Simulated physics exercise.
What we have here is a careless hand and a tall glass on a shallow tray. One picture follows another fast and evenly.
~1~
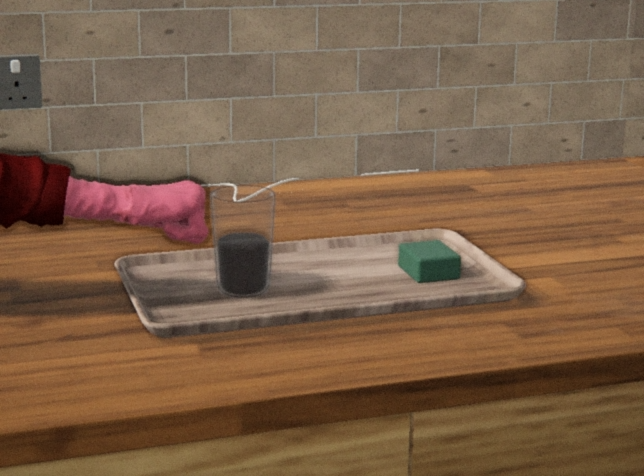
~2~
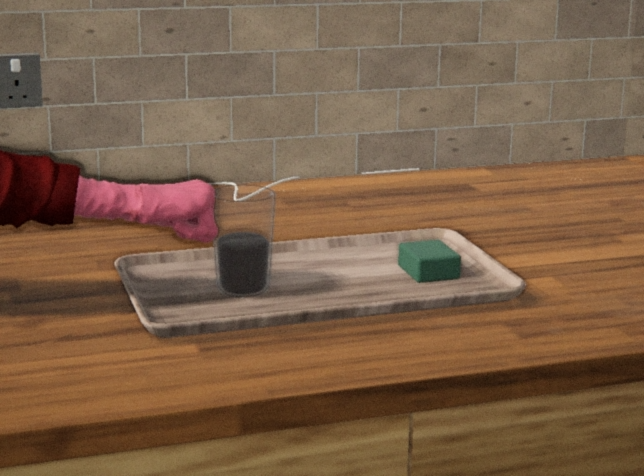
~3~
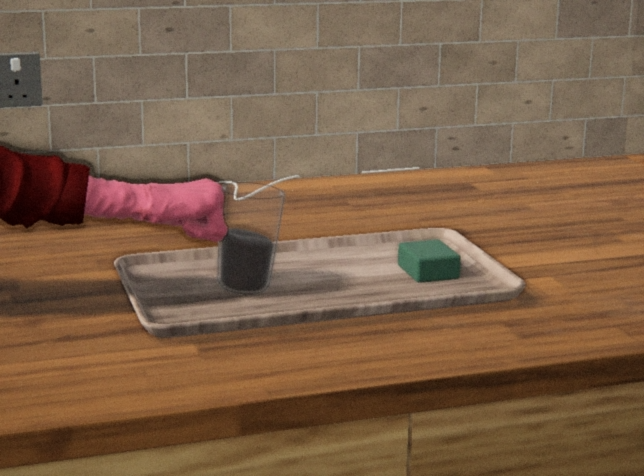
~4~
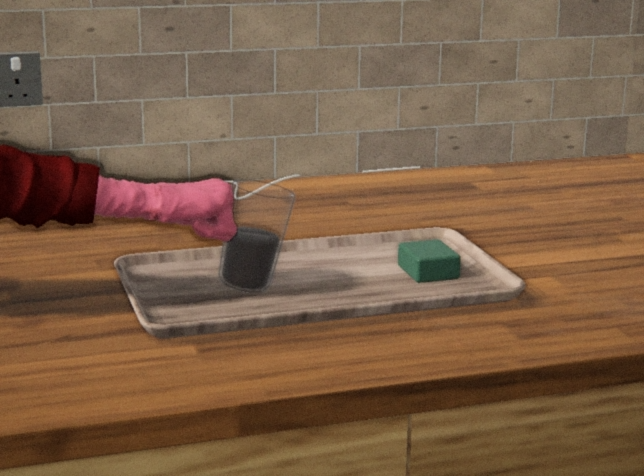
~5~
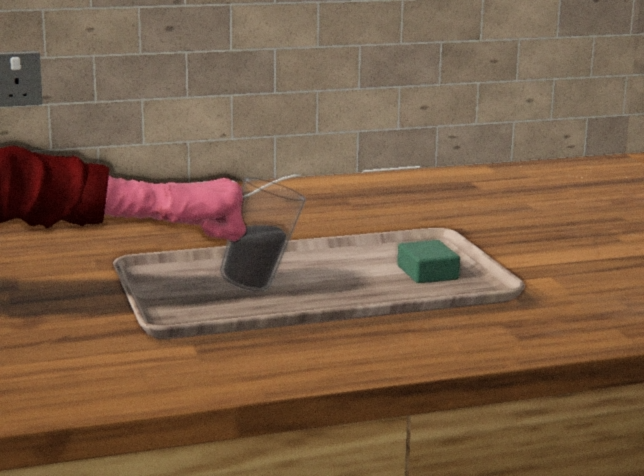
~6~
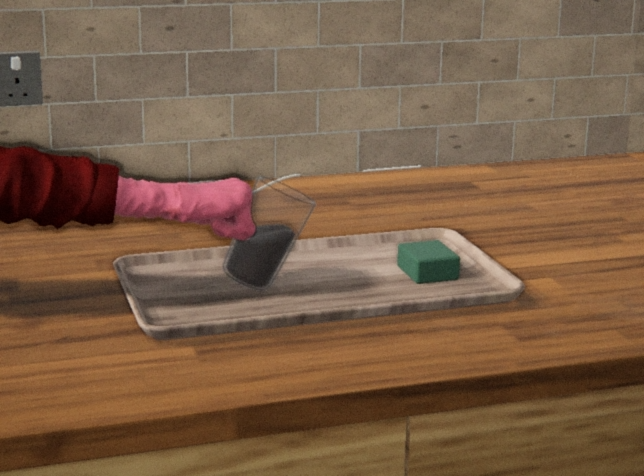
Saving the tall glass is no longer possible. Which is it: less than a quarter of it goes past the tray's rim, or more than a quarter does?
Under a quarter drains off.
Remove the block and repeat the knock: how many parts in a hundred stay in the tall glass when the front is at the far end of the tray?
About 50 %.
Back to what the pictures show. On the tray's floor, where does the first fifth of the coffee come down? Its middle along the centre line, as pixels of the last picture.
I'd put it at roughly (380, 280) on the centre line.
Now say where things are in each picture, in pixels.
In the first picture, it leans 0°; its right rim is at (272, 193); the coffee meets the walls at (217, 242) and (267, 237); the tray's far rim is at (487, 257); a block is fixed to the tray further along.
In the second picture, it leans 0°; its right rim is at (272, 193); the coffee meets the walls at (216, 241) and (267, 237).
In the third picture, it leans 6°; its right rim is at (282, 193); the coffee meets the walls at (222, 230) and (271, 237).
In the fourth picture, it leans 12°; its right rim is at (292, 194); the coffee meets the walls at (228, 232) and (277, 234).
In the fifth picture, it leans 19°; its right rim is at (302, 198); the coffee meets the walls at (232, 236) and (284, 229).
In the sixth picture, it leans 26°; its right rim is at (312, 202); the coffee meets the walls at (234, 239) and (293, 228).
A moment on, the tall glass is falling and 100 per cent is in the glass, 0 on the tray and 0 above or beyond its rim.
Next, the tall glass lies on its side and 95 per cent is in the glass, 3 on the tray and 2 above or beyond its rim.
Then the tall glass lies on its side and 49 per cent is in the glass, 37 on the tray and 14 above or beyond its rim.
Later the tall glass lies on its side and 24 per cent is in the glass, 71 on the tray and 5 above or beyond its rim.
At rest 95 per cent is held by tray and glass, 5 is off the tray.
